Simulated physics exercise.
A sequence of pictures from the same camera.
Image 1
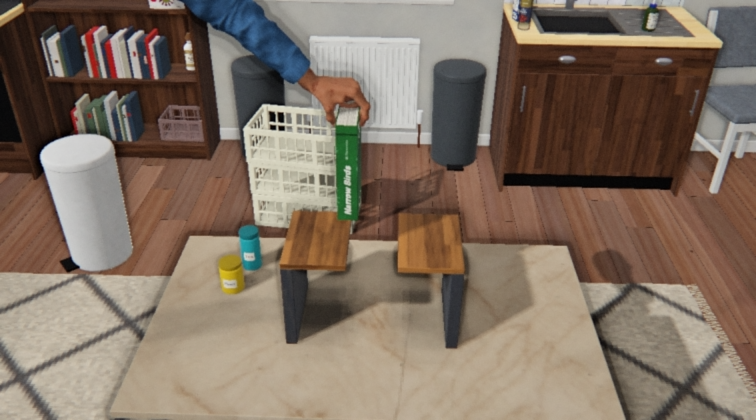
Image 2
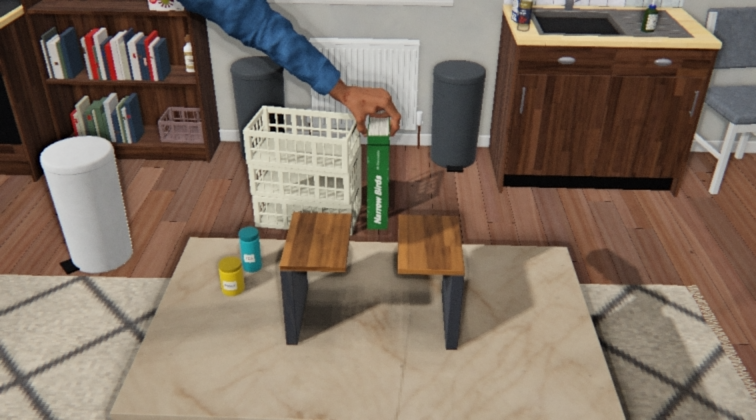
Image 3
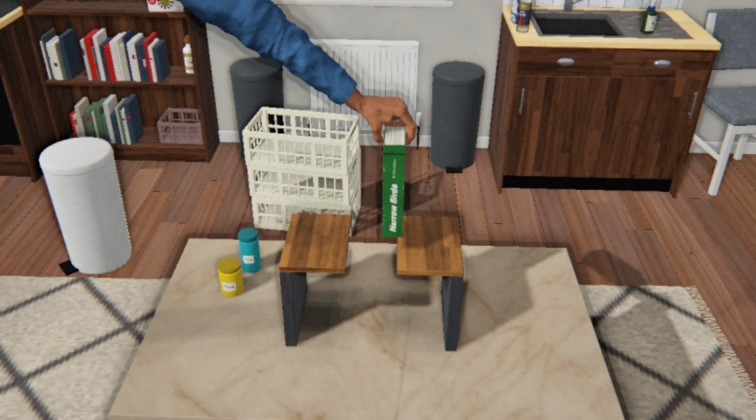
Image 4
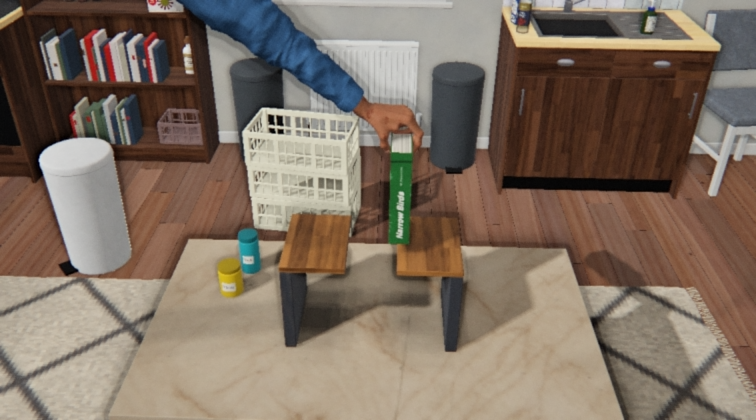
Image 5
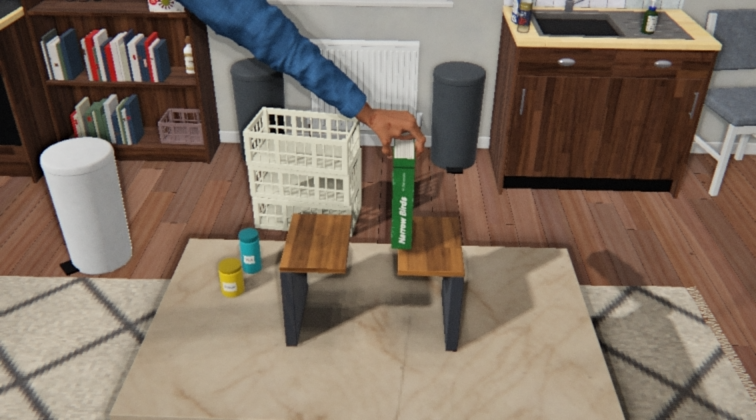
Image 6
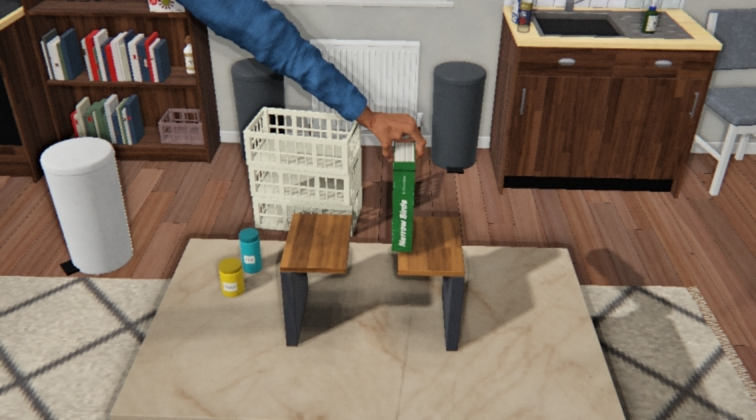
Green book held upright by a hand moving right from beside a white crate, then lowering slightly near two wooden-topped stands.
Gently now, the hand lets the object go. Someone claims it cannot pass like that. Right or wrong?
Right.
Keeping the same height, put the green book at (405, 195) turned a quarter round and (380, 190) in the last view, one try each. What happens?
Stuck, then Through.
Then, 0.20 s past the last view, green book displaced a little near (403, 200).
Then, 0.60 s past the last view, green book resting near (403, 200).
Finally, all 3 still in place. Final places as the last picture's camera would see them, green book near (403, 200). The book lodges.
